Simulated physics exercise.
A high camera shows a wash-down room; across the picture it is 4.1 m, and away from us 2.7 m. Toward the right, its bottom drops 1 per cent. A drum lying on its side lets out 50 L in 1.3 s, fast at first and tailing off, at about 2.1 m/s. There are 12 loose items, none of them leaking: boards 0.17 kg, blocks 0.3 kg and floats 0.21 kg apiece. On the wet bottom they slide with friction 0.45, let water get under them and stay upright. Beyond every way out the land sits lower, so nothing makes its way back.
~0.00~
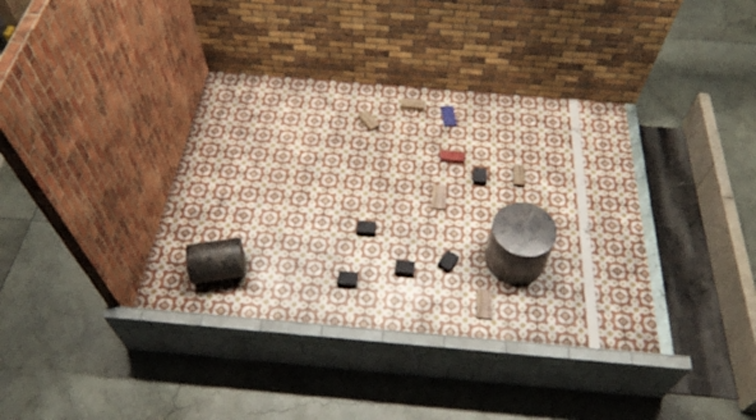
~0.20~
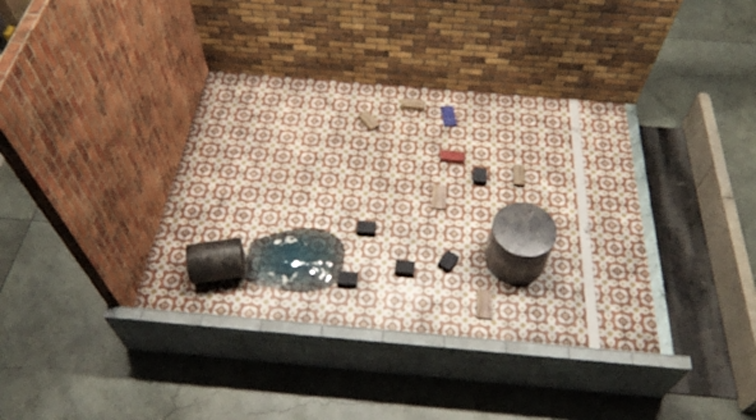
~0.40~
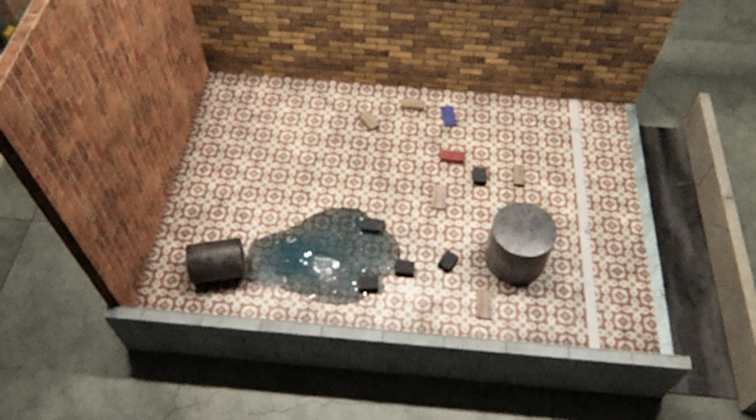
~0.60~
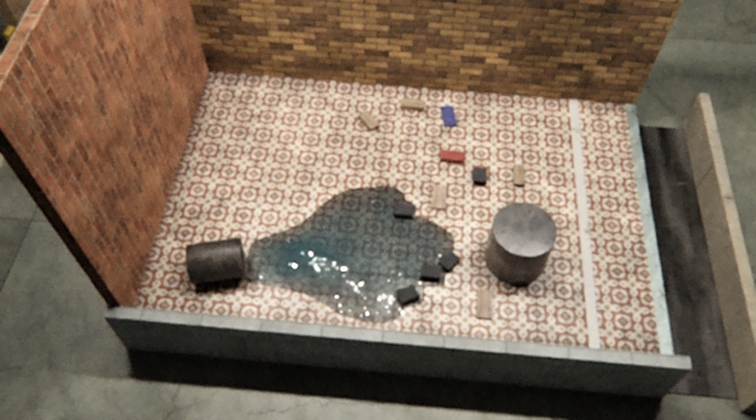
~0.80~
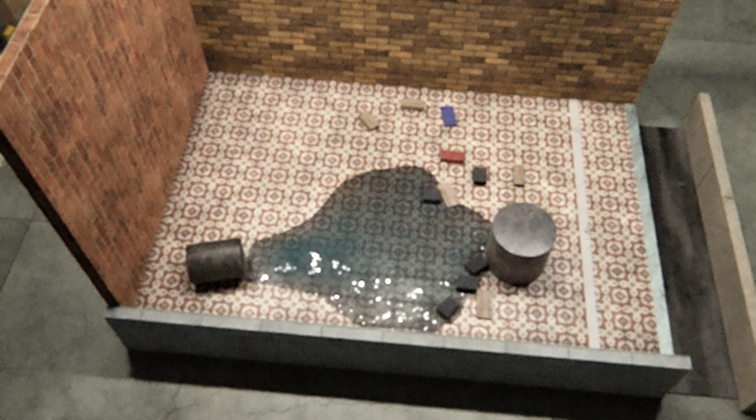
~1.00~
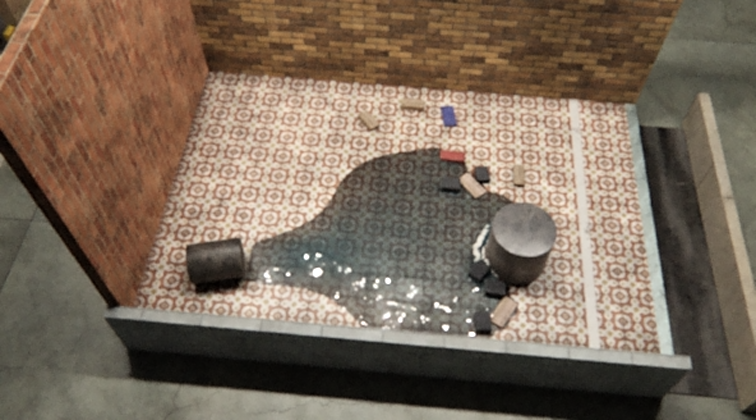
Water pours from a drum on its side and spreads rightward, pushing dark blocks across the tiled floor.
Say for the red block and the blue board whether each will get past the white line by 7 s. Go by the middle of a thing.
Red block remains on the near side / blue board remains on the near side.
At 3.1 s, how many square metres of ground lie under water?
That flooded area is roughly 3.0 m2.
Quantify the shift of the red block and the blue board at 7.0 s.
The first is around 80 cm away, the second around 30 cm.
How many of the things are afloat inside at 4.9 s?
Count at that moment: 0.
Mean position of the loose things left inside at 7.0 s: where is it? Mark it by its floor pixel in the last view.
Averaged position, last view: Near pixel (437, 110).
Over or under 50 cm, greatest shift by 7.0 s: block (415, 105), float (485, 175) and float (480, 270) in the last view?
Well, the first one's not that far, the next one's too far and the last one's too far.
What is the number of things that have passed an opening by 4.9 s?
8 of them.
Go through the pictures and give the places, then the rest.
The red block at (453, 155), on the bottom; the blue board at (449, 115) rests on the ground; 0.0 m2 under water; 0 of 12 have shifted, in the first frame.
The red block at (453, 155) rests on the ground; the blue board at (449, 115) rests on the ground; 0.4 m2 under water; 0 of 12 have shifted, in the second frame.
The red block at (453, 155) rests on the ground; the blue board at (449, 115), on the bottom; water covers 0.7 m2; 1 of 12 have shifted, in the third frame.
The red block at (453, 155), on the bottom; the blue board at (449, 115) rests on the ground; water covers 1.3 m2; 3 of 12 have shifted, in the fourth frame.
The red block at (453, 155) rests on the ground; the blue board at (449, 115) rests on the ground; water covers 2.0 m2; 5 of 12 have shifted, in the fifth frame.
The red block at (453, 155) rests on the ground; the blue board at (449, 115) rests on the ground; 2.5 m2 under water; 6 of 12 have shifted, in the sixth frame.
After 1.4 s the red block is near (465, 135), 0.3 m from its start, aground; the blue board is near (449, 115), 0.0 m from its start, aground; 0 of 12 are over the mark; 3 afloat.
After 3.1 s the red block is near (494, 105), 0.8 m from its start, aground; the blue board is near (472, 101), 0.3 m from its start, afloat; 8 of 12 are over the mark; 3 afloat.
After 4.9 s the red block is near (494, 105), 0.8 m from its start, aground; the blue board is near (473, 103), 0.3 m from its start, aground; 8 of 12 are over the mark; 0 afloat.
After 7.0 s the red block is near (494, 105), 0.8 m from its start, aground; the blue board is near (473, 103), 0.3 m from its start, aground; 8 of 12 are over the mark; 0 afloat.
